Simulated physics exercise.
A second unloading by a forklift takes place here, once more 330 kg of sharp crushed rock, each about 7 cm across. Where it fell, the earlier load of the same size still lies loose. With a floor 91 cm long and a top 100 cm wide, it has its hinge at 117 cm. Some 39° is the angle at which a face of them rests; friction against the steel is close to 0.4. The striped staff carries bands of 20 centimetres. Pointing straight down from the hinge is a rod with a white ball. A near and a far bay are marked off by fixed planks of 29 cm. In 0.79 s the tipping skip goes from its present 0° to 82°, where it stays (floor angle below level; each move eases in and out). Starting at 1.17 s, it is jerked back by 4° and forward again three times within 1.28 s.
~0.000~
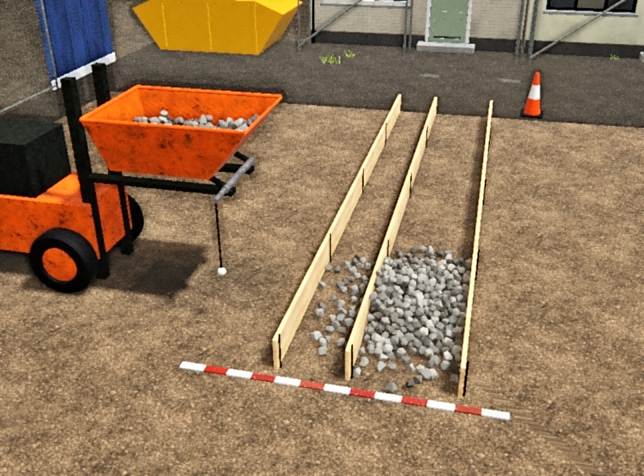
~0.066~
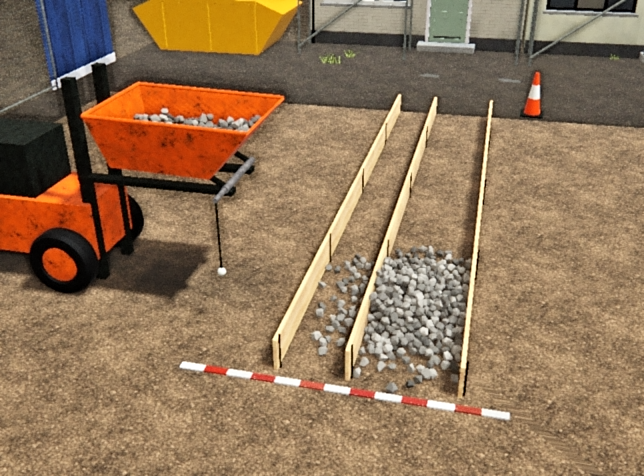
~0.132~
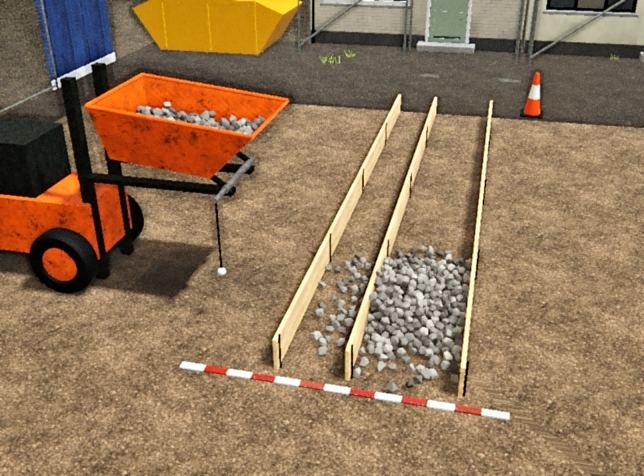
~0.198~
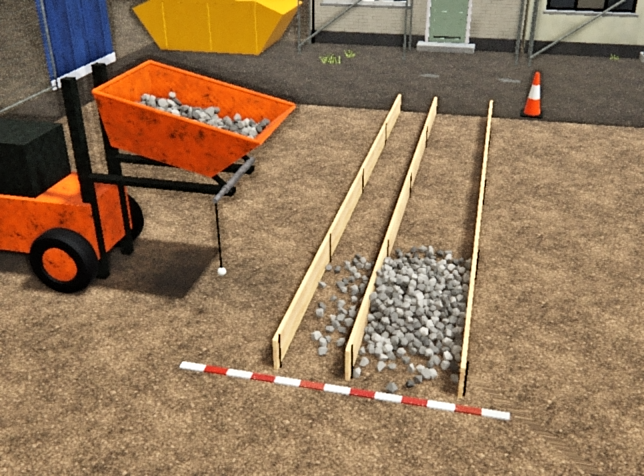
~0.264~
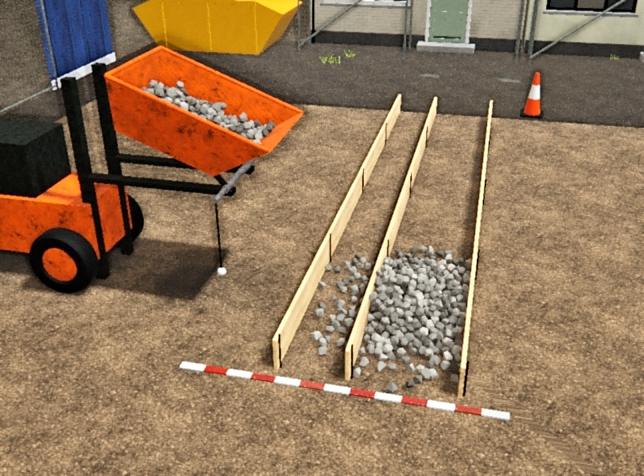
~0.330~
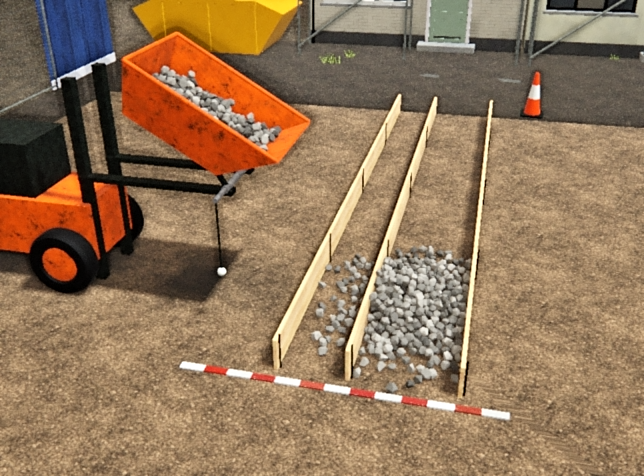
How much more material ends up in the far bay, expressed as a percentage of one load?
About 42 per cent of a load.
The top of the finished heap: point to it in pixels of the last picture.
Close to (383, 273).
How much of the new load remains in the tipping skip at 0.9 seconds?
Still inside: Some 90 %.
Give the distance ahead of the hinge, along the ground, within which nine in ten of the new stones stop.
Around 190 cm.
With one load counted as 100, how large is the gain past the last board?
Near 0 parts in a hundred.
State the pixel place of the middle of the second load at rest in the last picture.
Centre at roughly (366, 291).
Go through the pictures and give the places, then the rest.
The tipping skip is at 0°, its lip at (245, 133); the top of the load is at (213, 122). The earlier load is highest near (389, 275), 30 cm above ground level, 9 % in the near bay, 91 % in the far bay, in the first frame.
Lip at (247, 134), floor tilted 2°, highest stones at (200, 122); the stones move at 0.5 m/s on average, in the second frame.
The tipping skip is at 6°, its lip at (252, 137); the top of the load is at (160, 113); the stones move at 0.9 m/s on average, in the third frame.
Lip at (260, 143), floor tilted 13°, highest stones at (156, 101); the stones move at 1.2 m/s on average, in the fourth frame.
Lip at (269, 151), floor tilted 21°, highest stones at (154, 89); the stones move at 1.5 m/s on average, in the fifth frame.
Lip at (277, 162), floor tilted 31°, highest stones at (164, 76); the stones move at 1.7 m/s on average, in the sixth frame.
After 0.6 s the floor is at 69°; in per cent of one load, 100 in the tipping skip, 9 in the near bay, 91 in the far bay; the foremost stones are at (464, 308).
After 0.9 s the floor is at 82°; in per cent of one load, 91 in the tipping skip, 18 in the near bay, 91 in the far bay; the foremost stones are at (464, 308).
After 2.9 s the floor is at 82°; in per cent of one load, 0 in the tipping skip, 67 in the near bay, 133 in the far bay; the foremost stones are at (487, 320).
After 5.5 s the floor is at 82°; in per cent of one load, 0 in the tipping skip, 67 in the near bay, 133 in the far bay; the foremost stones are at (487, 320). Net gain in the far bay, 42.
